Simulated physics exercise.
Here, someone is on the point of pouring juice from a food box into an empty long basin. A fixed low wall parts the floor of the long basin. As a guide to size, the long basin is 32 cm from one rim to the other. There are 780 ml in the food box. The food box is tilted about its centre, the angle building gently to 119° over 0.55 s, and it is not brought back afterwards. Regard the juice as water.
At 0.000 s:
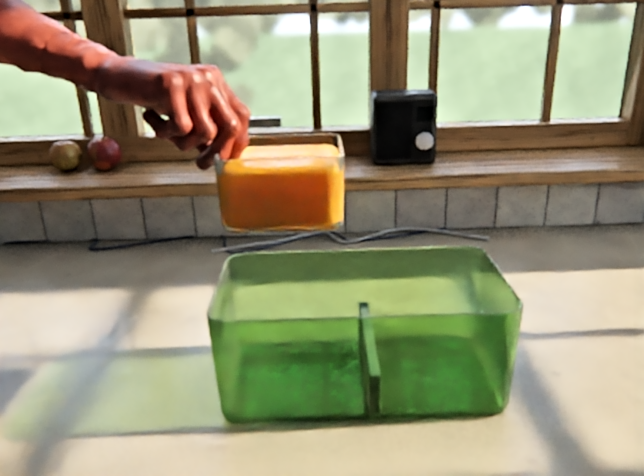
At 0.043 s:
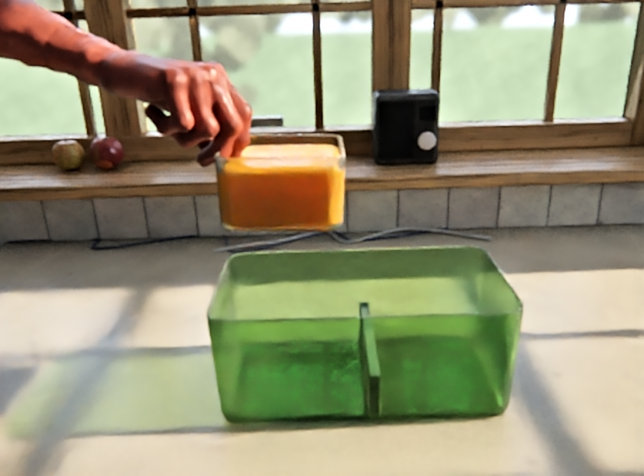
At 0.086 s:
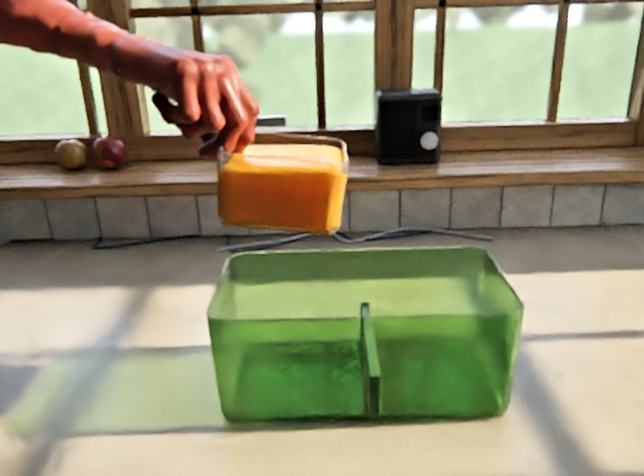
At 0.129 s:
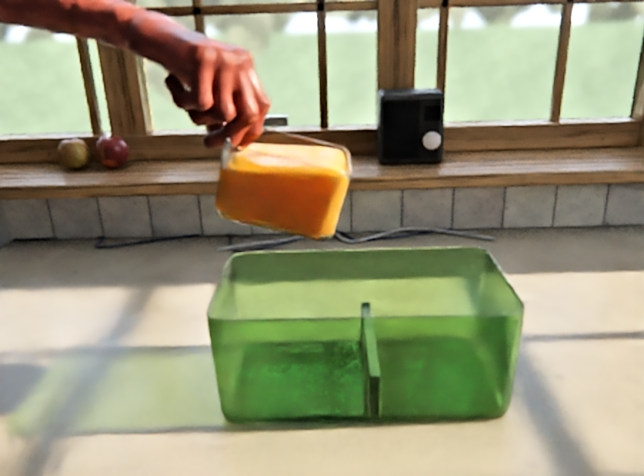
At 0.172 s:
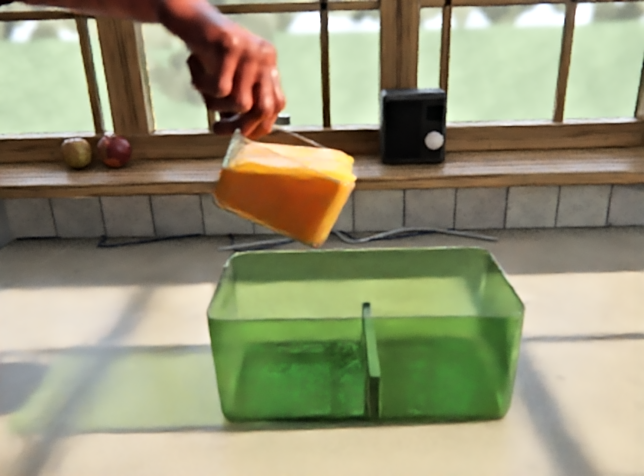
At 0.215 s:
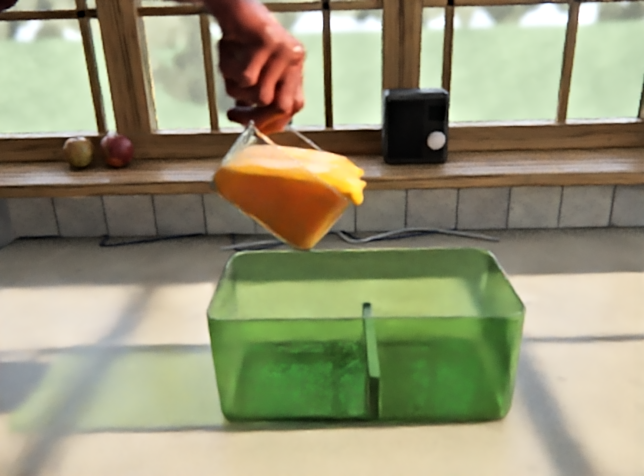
A hand steadily tilts a clear box of orange juice rightward above a green basin.
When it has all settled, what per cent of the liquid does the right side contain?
The right side contains about 64 per cent.
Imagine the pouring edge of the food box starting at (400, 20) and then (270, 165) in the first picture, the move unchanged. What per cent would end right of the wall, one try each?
Respectively about 80 and 10 percent.
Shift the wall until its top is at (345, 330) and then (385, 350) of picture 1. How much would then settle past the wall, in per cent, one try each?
Roughly 85 per cent, then 50 per cent.
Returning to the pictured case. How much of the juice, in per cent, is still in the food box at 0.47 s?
Close to 14 in a hundred.
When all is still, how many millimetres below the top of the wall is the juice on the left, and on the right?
Close to 44 mm left and close to 32 mm right.
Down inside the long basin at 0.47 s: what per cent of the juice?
Close to 56 in a hundred.
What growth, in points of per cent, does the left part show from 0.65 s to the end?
Close to 9% of the whole.
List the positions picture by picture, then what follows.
The first frame shows tilt 0°; pouring edge (340, 146); surface from (225, 158) to (338, 154); the long basin's rim runs from (218, 286) to (501, 276); the wall's top is at (368, 335).
The second frame shows tilt 2°; pouring edge (342, 148); surface from (226, 157) to (340, 155).
The third frame shows tilt 7°; pouring edge (345, 153); surface from (229, 155) to (342, 157).
The fourth frame shows tilt 15°; pouring edge (348, 162); surface from (230, 155) to (347, 159).
The fifth frame shows tilt 26°; pouring edge (351, 174); surface from (232, 157) to (352, 165); 2 per cent is over the edge.
The sixth frame shows tilt 40°; pouring edge (350, 189); surface from (228, 157) to (343, 175); 7 per cent is over the edge.
After 0.47 s the tilt is 112° and 14 per cent is still to pour, 5 is left of the wall and 51 right of it.
After 0.65 s the tilt is 119° and 1 per cent is still to pour, 26 is left of the wall and 68 right of it.
After 0.84 s the tilt is 119° and 0 per cent is still to pour, 34 is left of the wall and 64 right of it.
After 1.05 s the tilt is 119° and 0 per cent is still to pour, 34 is left of the wall and 64 right of it.
In the end 34 per cent lies left of the wall, 64 right of it and 2 outside.
